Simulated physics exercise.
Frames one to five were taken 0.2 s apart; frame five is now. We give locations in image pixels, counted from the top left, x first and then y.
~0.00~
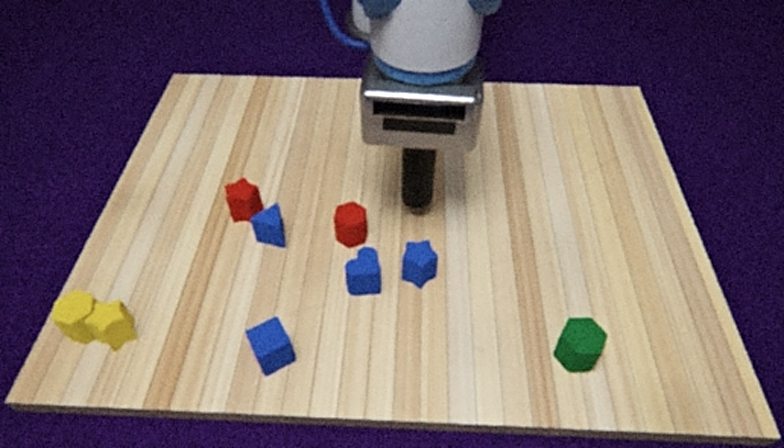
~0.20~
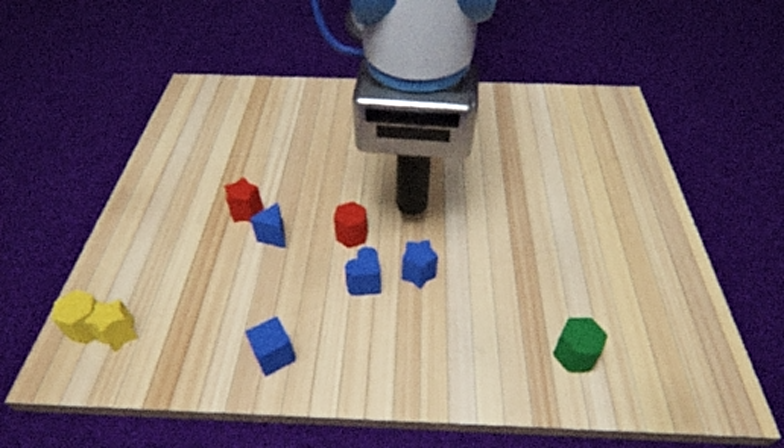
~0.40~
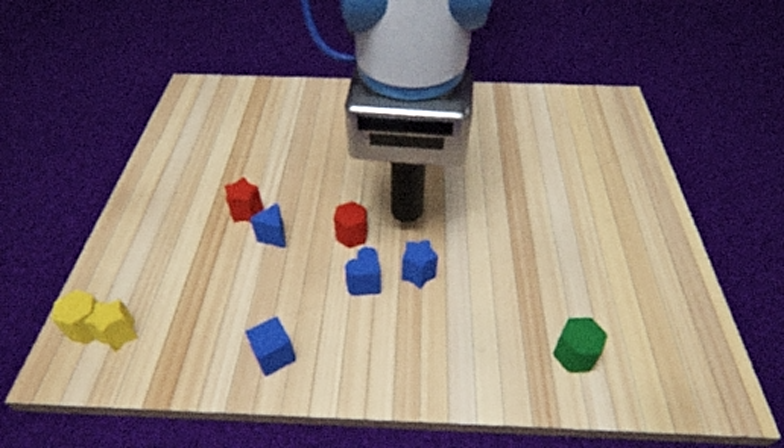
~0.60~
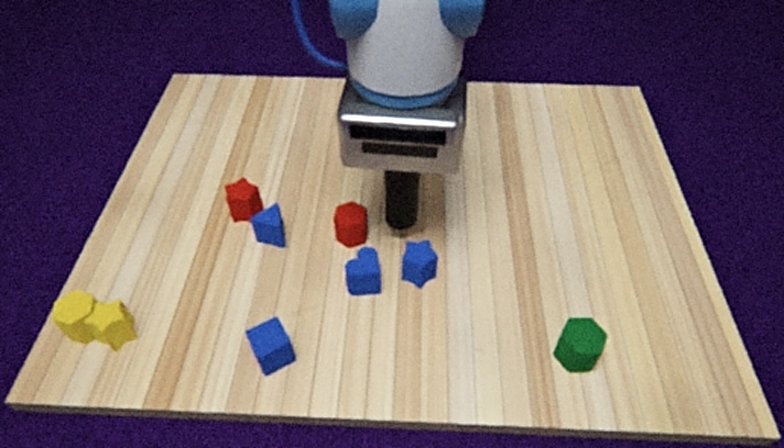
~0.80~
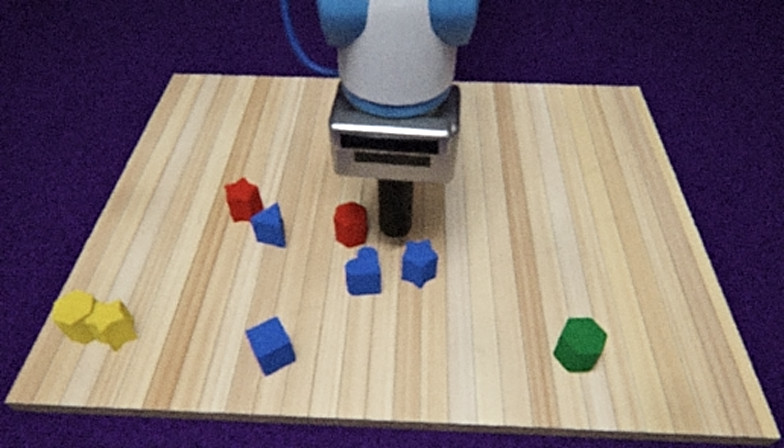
A robot arm's dark peg moves slightly forward and left while the coloured blocks stay still.
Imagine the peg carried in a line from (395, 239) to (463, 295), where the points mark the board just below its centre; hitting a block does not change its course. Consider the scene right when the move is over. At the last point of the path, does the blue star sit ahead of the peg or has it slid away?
Beside or behind it.
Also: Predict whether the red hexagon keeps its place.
The block you're asking about stays where it is.
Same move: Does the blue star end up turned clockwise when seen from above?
The answer is yes.
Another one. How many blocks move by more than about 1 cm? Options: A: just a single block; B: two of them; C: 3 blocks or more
Option A.
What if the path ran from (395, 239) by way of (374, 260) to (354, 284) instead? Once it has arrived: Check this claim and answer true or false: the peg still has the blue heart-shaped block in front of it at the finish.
The statement is correct.
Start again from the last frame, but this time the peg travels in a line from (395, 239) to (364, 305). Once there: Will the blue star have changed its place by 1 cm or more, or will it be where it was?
That block stays.
What follows on the original path. Halfway along, peg (429, 253); blue star (430, 269).
At the end, peg (465, 282); red hexagon still; blue star (438, 287), turned 60° clockwise.
